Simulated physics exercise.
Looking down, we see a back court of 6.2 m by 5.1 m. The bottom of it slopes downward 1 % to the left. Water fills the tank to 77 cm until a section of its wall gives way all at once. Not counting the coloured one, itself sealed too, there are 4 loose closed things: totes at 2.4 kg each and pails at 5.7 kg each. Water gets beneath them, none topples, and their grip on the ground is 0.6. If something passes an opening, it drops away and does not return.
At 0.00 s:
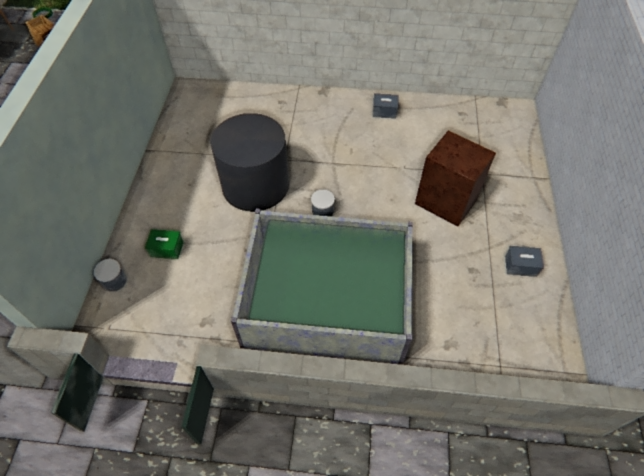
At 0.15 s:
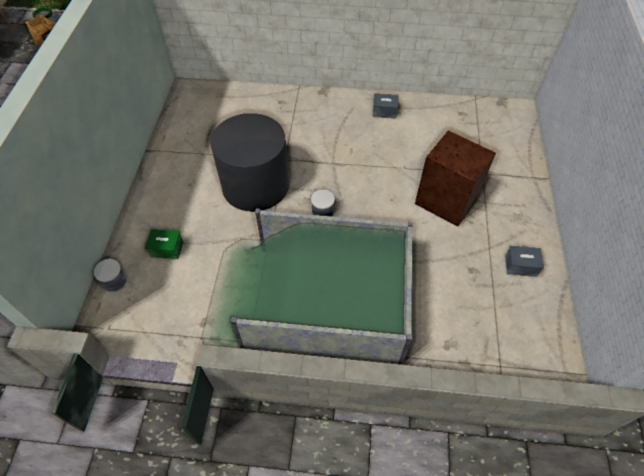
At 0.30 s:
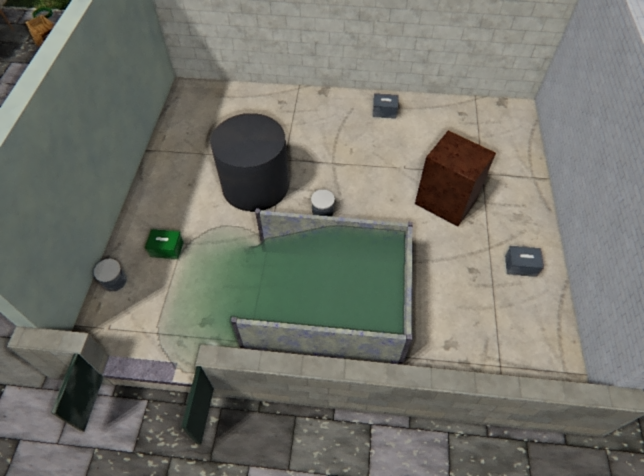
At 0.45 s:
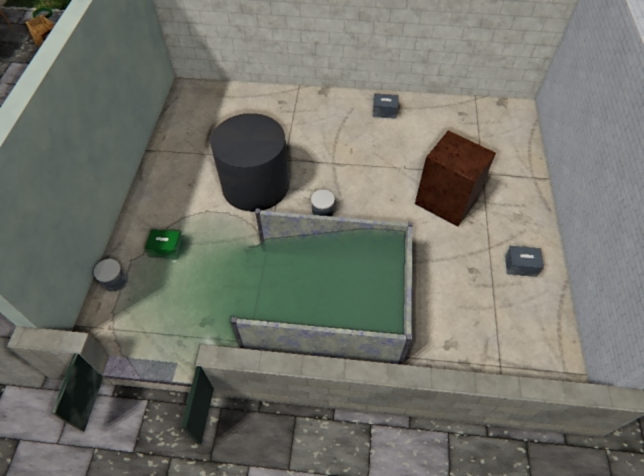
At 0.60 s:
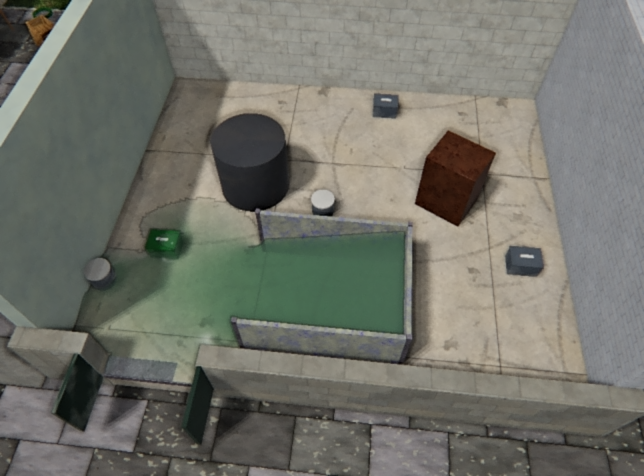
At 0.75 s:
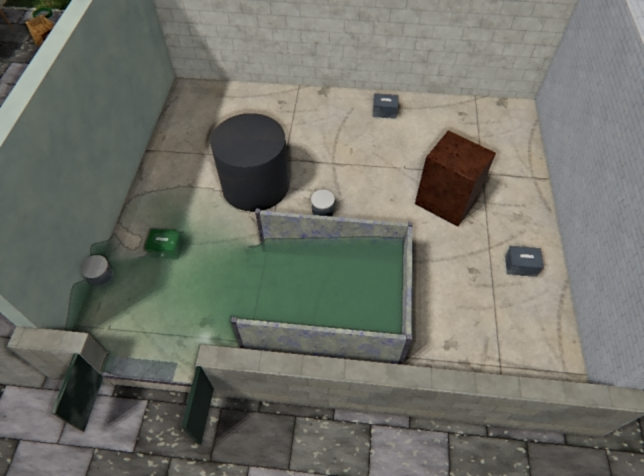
Green water fills a low walled tank in a paved back court, seen from above by a still camera. A dark grey drum stands behind it, a rusty brown block and two grey totes lie to the right, and a green tote and pale pails sit around the left and middle. The tank's left side opens, and water spreads leftward around the green tote, which stays put, while the leftmost pail shifts slightly left.
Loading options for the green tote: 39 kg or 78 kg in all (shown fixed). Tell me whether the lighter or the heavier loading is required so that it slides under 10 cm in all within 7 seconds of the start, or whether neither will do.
It's going to need the heavier option.
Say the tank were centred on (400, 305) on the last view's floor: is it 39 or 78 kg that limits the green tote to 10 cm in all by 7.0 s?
Then it turns out the heavier mass is required.
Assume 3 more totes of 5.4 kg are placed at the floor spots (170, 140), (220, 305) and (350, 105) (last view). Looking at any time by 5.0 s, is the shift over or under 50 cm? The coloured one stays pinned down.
In the given order, I'd say greater, greater, greater.
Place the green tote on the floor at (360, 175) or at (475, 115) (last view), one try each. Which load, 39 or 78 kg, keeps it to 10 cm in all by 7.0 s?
Try 1: Lesser mass sufficient. Try 2: Lesser mass sufficient.
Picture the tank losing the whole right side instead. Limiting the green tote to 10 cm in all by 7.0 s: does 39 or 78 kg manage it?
In that case, even the light one works.
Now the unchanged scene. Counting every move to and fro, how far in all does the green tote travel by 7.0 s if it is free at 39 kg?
Total path: Approx. 120 cm.
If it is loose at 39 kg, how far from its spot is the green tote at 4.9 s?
Shift: Roughly 120 cm.
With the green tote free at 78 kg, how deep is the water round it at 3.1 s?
Depth: Approx. 14 cm.
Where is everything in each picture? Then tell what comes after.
In the first frame, the green tote at (162, 240) rests on the ground; water covers 2.4 m2; 0 of 5 have shifted.
In the second frame, the green tote at (162, 240) rests on the ground; water covers 3.3 m2; 0 of 5 have shifted.
In the third frame, the green tote at (162, 240), on the bottom; water covers 4.5 m2; 0 of 5 have shifted.
In the fourth frame, the green tote at (162, 240), on the bottom; 5.9 m2 under water; 0 of 5 have shifted.
In the fifth frame, the green tote at (162, 240), on the bottom; water covers 7.1 m2; 1 of 5 have shifted.
In the sixth frame, the green tote at (162, 240), on the bottom; 7.8 m2 under water; 1 of 5 have shifted.
After 1.4 s the green tote would be 27 cm from its start with 39 kg and 0 cm from its start with 78 kg; 14 cm of water round it then.
After 3.1 s the green tote would be 110 cm from its start with 39 kg and 0 cm from its start with 78 kg; 14 cm of water round it then.
After 4.9 s the green tote would be 113 cm from its start with 39 kg and 0 cm from its start with 78 kg; 7 cm of water round it then.
After 7.0 s the green tote would be 113 cm from its start with 39 kg and 0 cm from its start with 78 kg; 5 cm of water round it then.
